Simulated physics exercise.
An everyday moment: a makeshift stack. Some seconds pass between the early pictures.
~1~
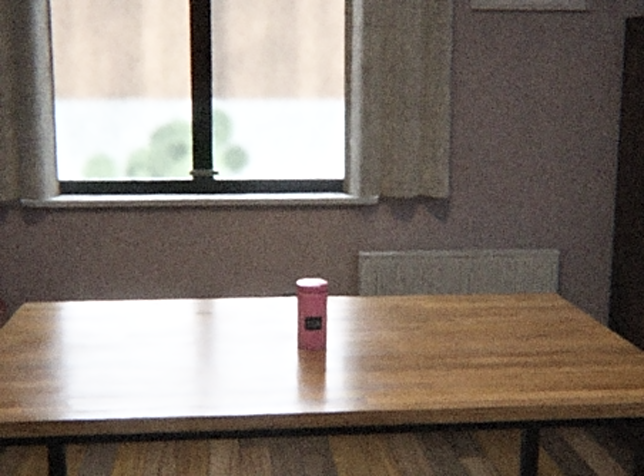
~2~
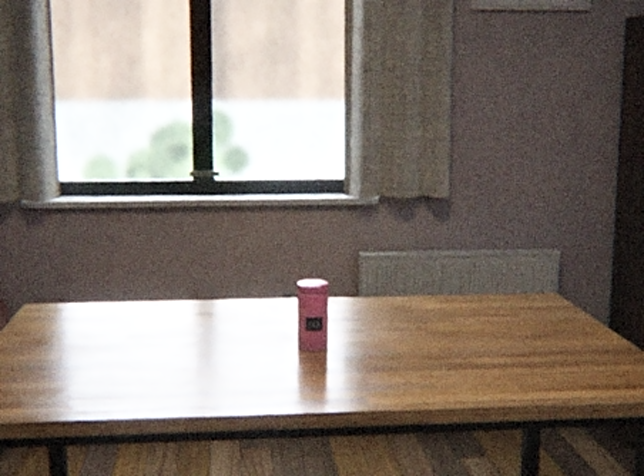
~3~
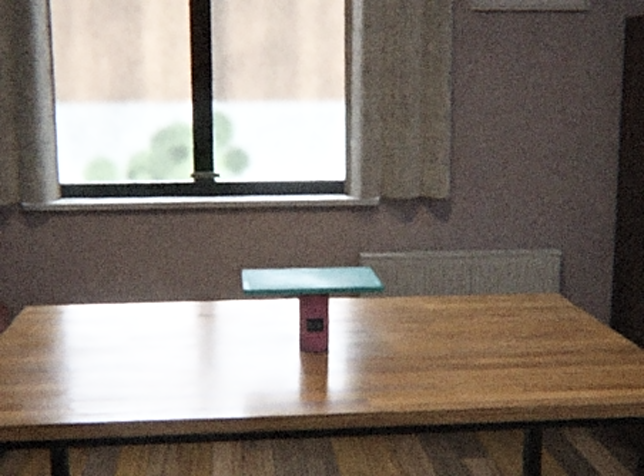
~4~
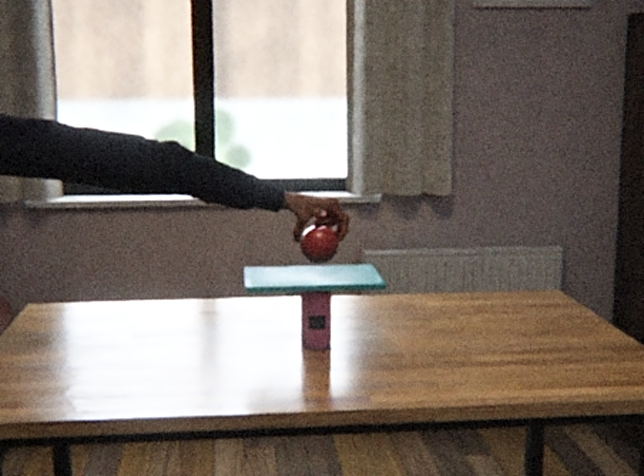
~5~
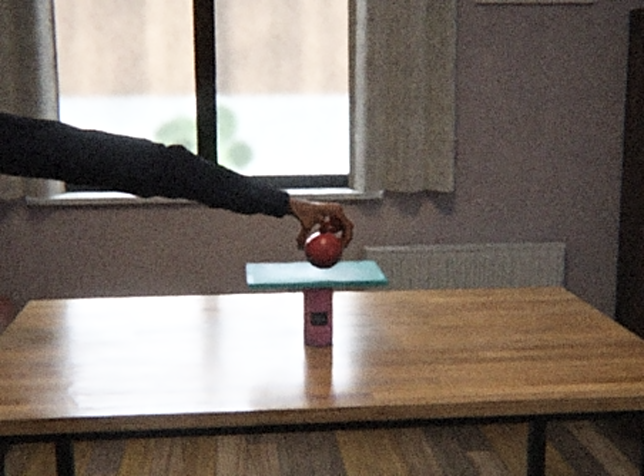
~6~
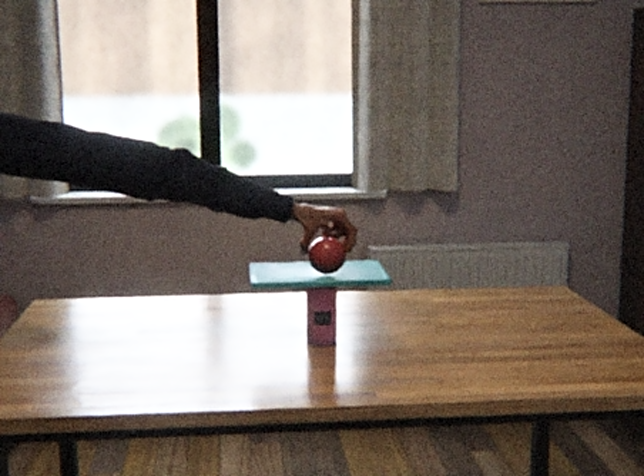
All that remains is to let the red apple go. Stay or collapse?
It holds.
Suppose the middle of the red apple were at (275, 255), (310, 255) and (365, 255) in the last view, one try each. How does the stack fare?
In the first case it loses its balance; in the second case it keeps its balance; in the third case it gives way.
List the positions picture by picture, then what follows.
The last thing is not in view yet; pink jar (312, 314), in the first picture.
The last thing is not in view yet; pink jar (313, 315), in the second picture.
The last thing is not in view yet; pink jar (314, 316), in the third picture.
On its way; red apple (319, 244); pink jar (316, 313), in the fourth picture.
On its way; red apple (324, 251); pink jar (318, 310), in the fifth picture.
Set down, still held; red apple (327, 256); pink jar (321, 309), in the sixth picture.
Then, 0.50 s past the last view, nothing moves.
Then, 1.30 s past the last view, red apple resting near (327, 256).
Finally, all 3 still in place. Final places as the last picture's camera would see them, red apple near (327, 256). The stack stays up.
